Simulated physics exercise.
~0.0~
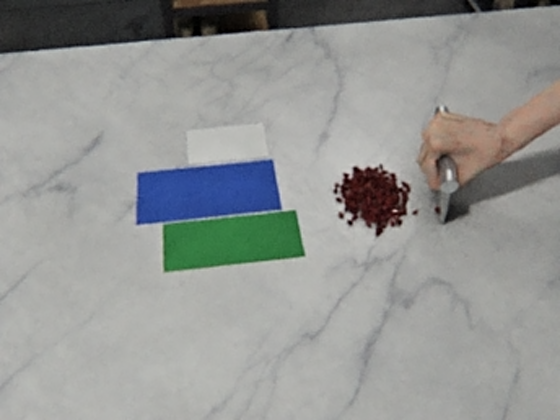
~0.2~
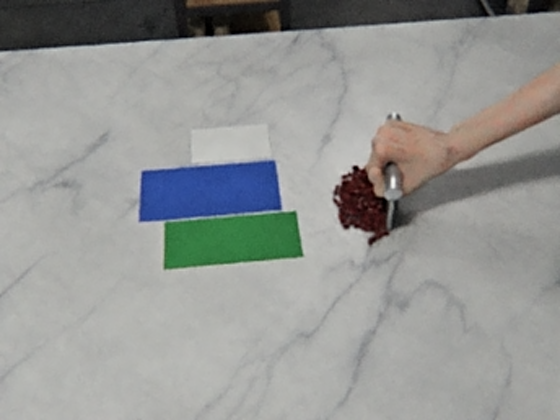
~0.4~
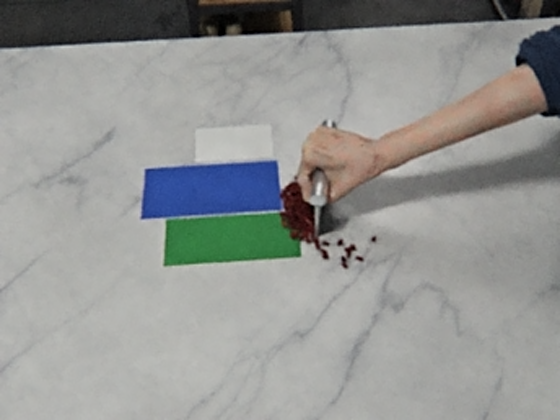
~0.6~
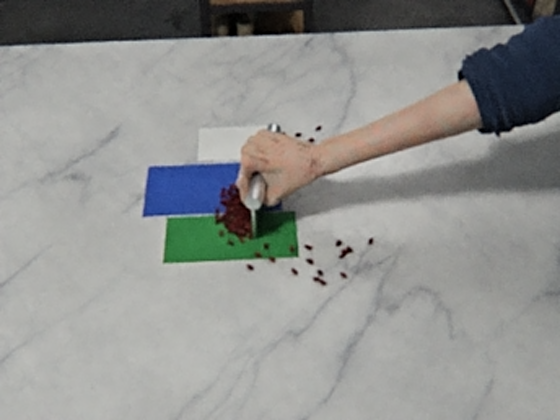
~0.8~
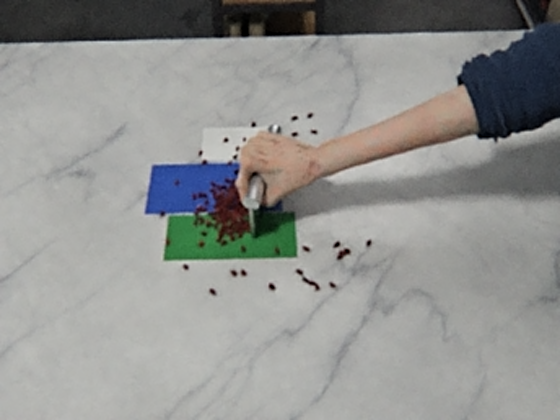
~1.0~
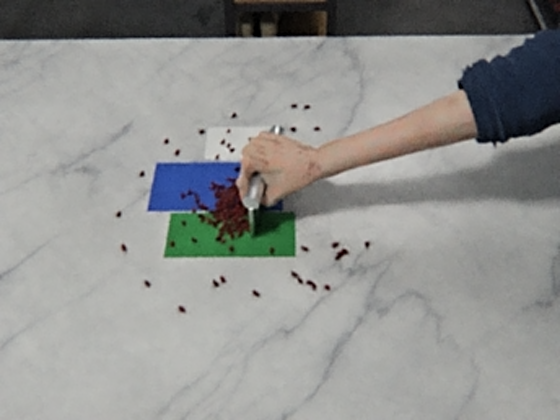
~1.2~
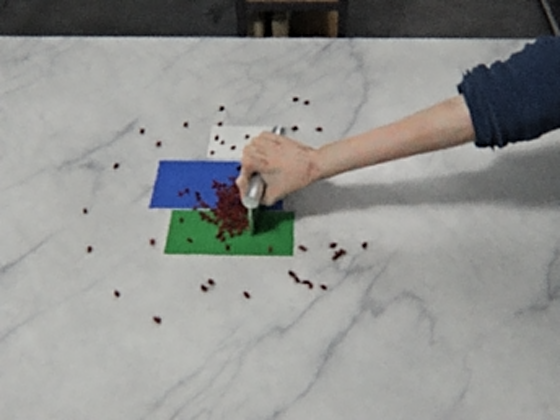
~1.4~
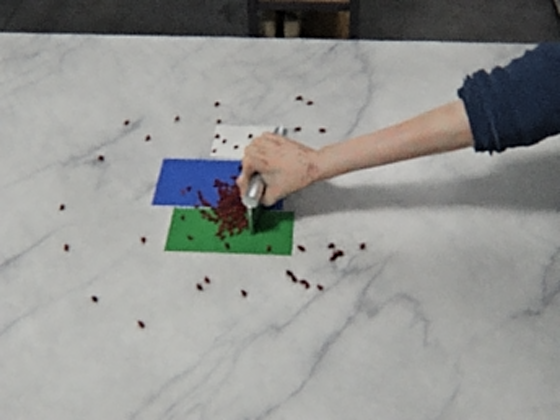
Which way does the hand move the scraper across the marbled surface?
The hand moves the scraper to the left, pushing the dark red beans towards the coloured sheets.
